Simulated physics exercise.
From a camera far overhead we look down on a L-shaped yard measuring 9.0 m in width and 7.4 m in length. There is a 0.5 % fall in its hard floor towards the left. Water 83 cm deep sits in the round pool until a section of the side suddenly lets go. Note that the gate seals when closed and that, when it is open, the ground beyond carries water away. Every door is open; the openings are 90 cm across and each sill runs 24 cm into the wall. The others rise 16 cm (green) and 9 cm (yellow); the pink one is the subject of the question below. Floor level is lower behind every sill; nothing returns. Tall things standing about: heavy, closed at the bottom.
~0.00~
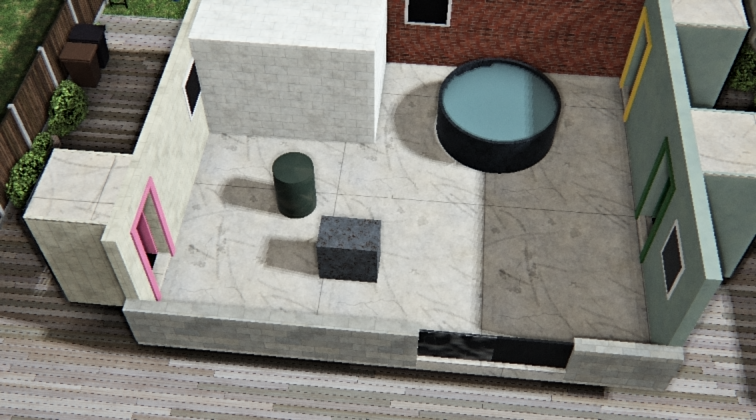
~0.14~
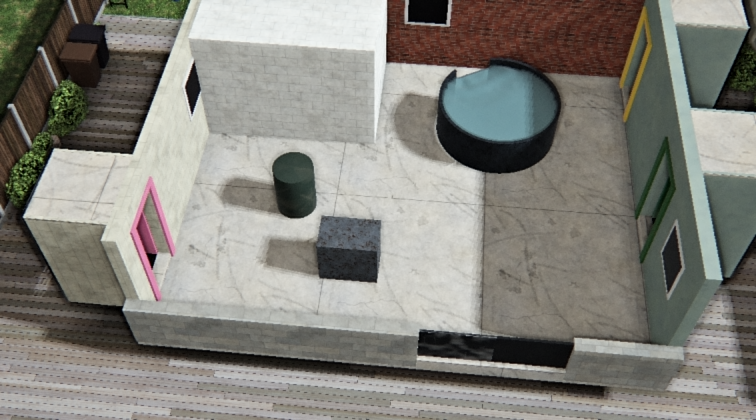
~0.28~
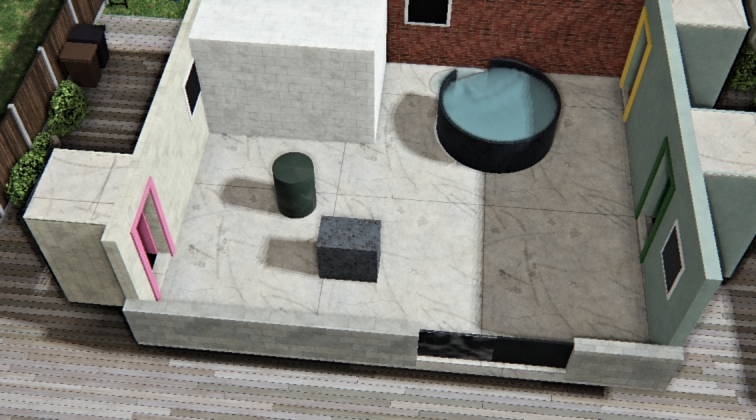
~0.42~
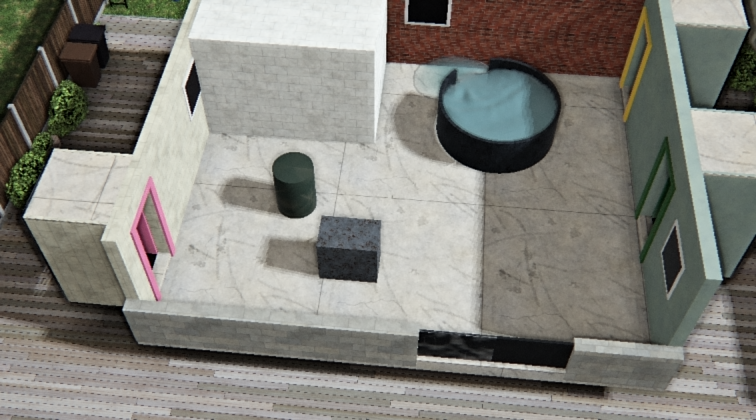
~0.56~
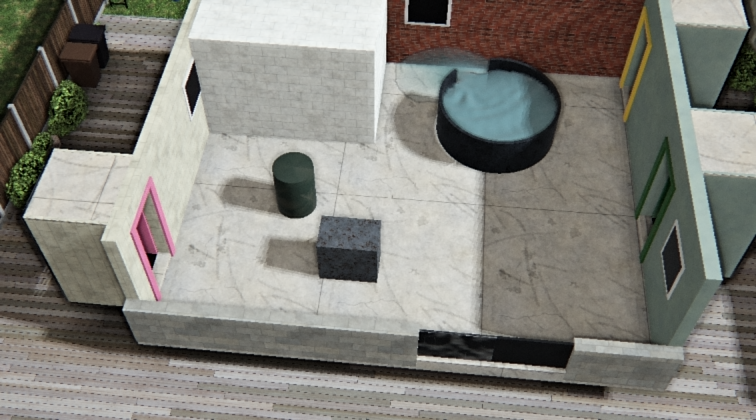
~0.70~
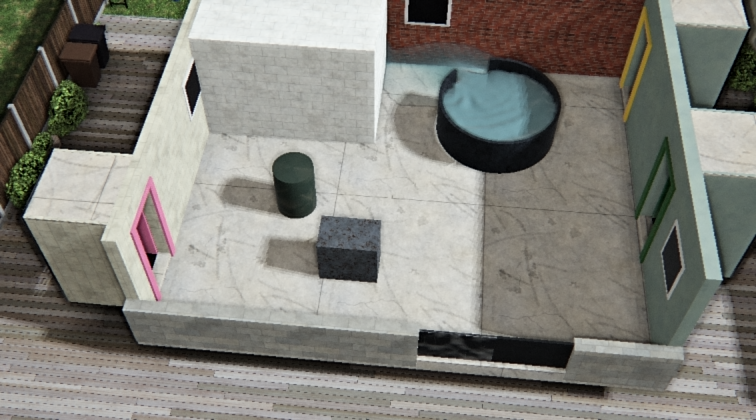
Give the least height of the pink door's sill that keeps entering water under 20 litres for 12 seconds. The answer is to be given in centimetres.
Roughly 6.5 cm.
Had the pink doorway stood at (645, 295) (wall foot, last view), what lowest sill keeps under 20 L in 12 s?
Minimum: Close to 6.5 cm.
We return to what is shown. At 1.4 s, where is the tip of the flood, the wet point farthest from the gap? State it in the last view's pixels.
Near pixel (606, 77).
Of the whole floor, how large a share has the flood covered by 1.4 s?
About 10 per cent.
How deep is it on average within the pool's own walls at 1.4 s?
I'd put it at some 61 centimetres on average.
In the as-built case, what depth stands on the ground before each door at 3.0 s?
Lab note, cm: Green 0; pink 0; yellow 21.
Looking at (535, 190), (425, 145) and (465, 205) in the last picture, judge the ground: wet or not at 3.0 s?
I'd mark them spared by the flood, touched by the flood and touched by the flood, respectively.
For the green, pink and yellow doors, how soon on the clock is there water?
Arrival times: Green 3.4 seconds, pink 6.0 seconds, yellow 1.8 seconds.
After 1.4 s water covers 10 % of the floor, deepest (70 cm) near (394, 63); it has not reached the pink door.
After 3.0 s water covers 40 % of the floor, deepest (43 cm) near (394, 63); it has not reached the pink door.
After 12.0 s water covers 95 % of the floor, deepest (13 cm) near (385, 73); 7 cm at the pink door, 0 litres in over its 12 cm sill.
At the pink door as built, the water arrived by 5.9 s and peaked near 11 cm at 7.4 s.
Run again over the same 12 s with other heights there, 31 litres in over 5.5 cm, 9 litres over 7.5 cm. The limit of 20 litres is kept from about 6.5 cm up.
